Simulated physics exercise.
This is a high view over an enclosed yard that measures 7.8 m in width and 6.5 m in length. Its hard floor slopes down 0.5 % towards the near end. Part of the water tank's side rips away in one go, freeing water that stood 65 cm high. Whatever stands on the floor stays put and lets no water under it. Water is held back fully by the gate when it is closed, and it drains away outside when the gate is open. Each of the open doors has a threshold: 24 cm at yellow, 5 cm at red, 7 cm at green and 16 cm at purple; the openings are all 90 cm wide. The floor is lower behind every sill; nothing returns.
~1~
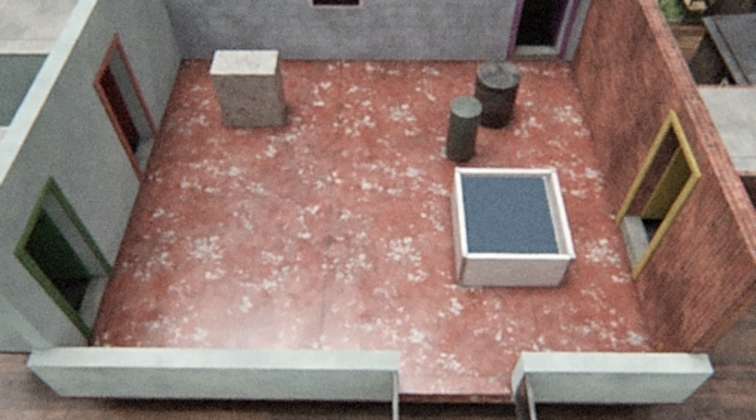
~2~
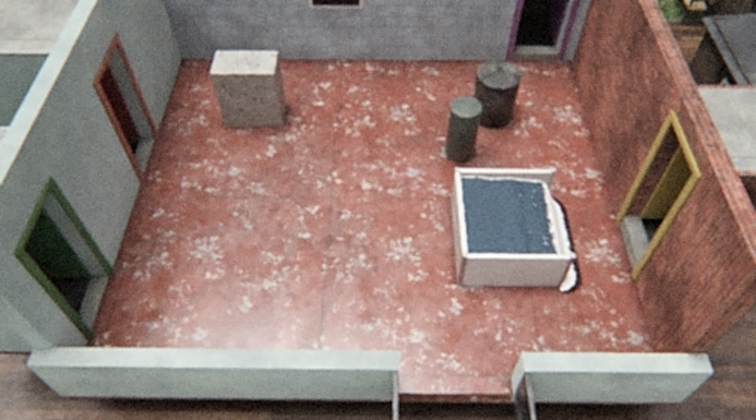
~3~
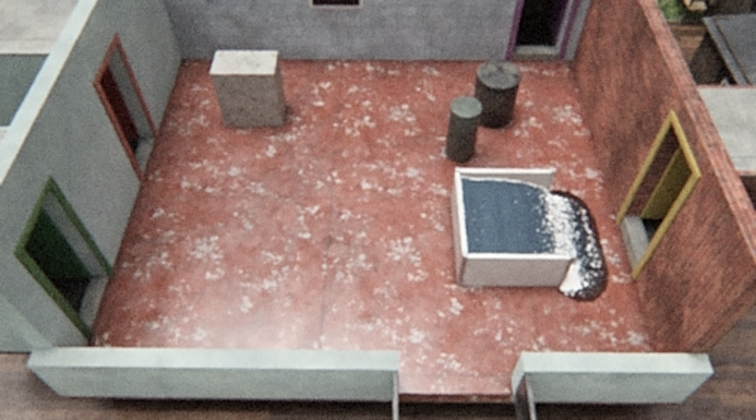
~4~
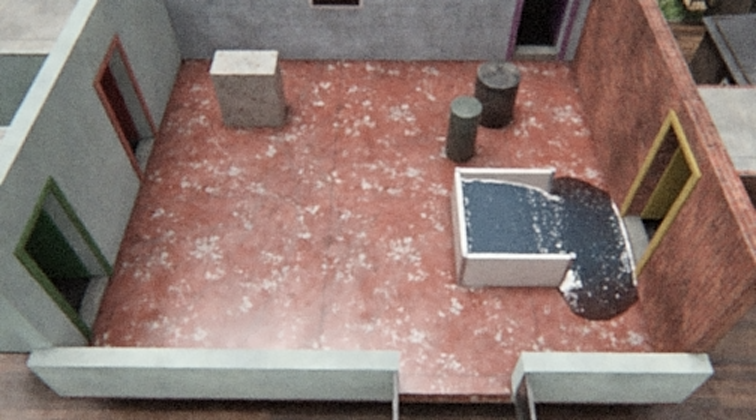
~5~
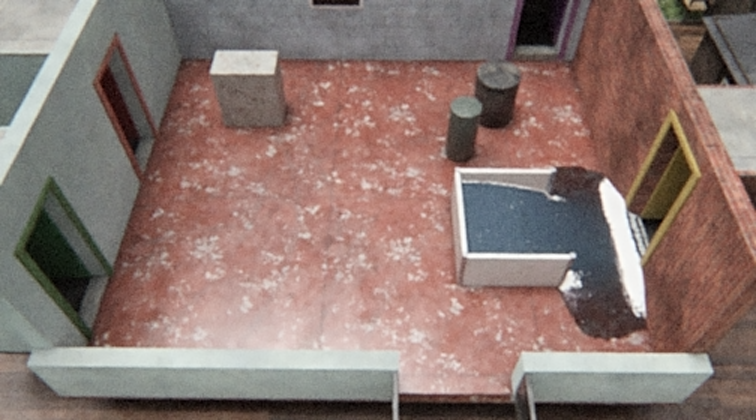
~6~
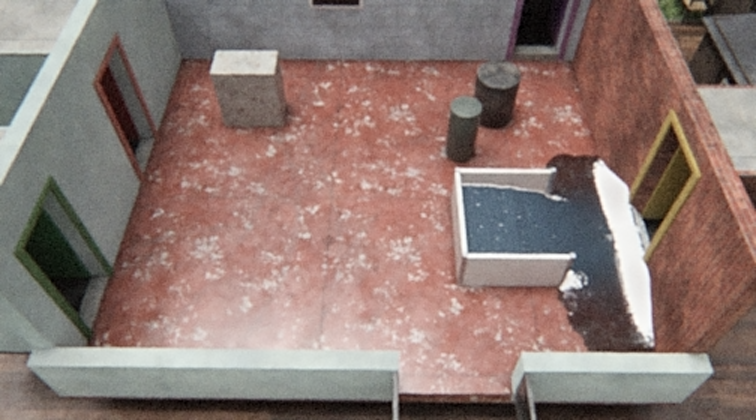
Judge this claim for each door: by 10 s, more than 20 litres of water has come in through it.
The yellow door will overshoot the limit. The red door will undershoot the limit. The green door will undershoot the limit. The purple door will undershoot the limit.
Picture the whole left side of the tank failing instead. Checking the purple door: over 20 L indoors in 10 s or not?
Then: Purple short of it.
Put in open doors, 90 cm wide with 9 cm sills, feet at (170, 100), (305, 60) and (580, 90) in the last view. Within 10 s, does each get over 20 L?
Well, the first is on the low side, the second is on the low side, and the third is on the low side.
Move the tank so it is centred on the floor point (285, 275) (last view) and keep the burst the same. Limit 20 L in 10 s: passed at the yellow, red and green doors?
Yellow: Within limit; red: Within limit; green: Within limit.
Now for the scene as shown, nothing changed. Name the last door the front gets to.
Red.
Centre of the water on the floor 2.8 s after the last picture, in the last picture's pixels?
Close to (525, 215) in the last picture.
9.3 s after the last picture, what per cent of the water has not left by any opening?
Around 86 per cent of the water.
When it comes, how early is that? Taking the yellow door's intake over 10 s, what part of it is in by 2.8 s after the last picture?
About 100 per cent.
Then, 0.7 s after the last picture water covers 10 % of the floor and is deepest (38 cm) near (613, 242); yellow door 39 cm at the sill, 76 L in, red door not reached, green door not reached, purple door not reached.
Then, 1.5 s after the last picture water covers 20 % of the floor and is deepest (31 cm) near (646, 364); yellow door 23 cm at the sill, 110 L in, red door not reached, green door not reached, purple door 17 cm at the sill, 0 L in.
Then, 2.8 s after the last picture water covers 35 % of the floor and is deepest (16 cm) near (636, 377); yellow door 10 cm at the sill, 112 L in, red door not reached, green door not reached, purple door 15 cm at the sill, 2 L in.
Then, 5.3 s after the last picture water covers 65 % of the floor and is deepest (8 cm) near (568, 252); yellow door 6 cm at the sill, 112 L in, red door not reached, green door 5 cm at the sill, 0 L in, purple door 6 cm at the sill, 3 L in.
Then, 9.3 s after the last picture water covers 80 % of the floor and is deepest (5 cm) near (80, 371); yellow door 3 cm at the sill, 112 L in, red door 3 cm at the sill, 0 L in, green door 4 cm at the sill, 0 L in, purple door 2 cm at the sill, 3 L in.
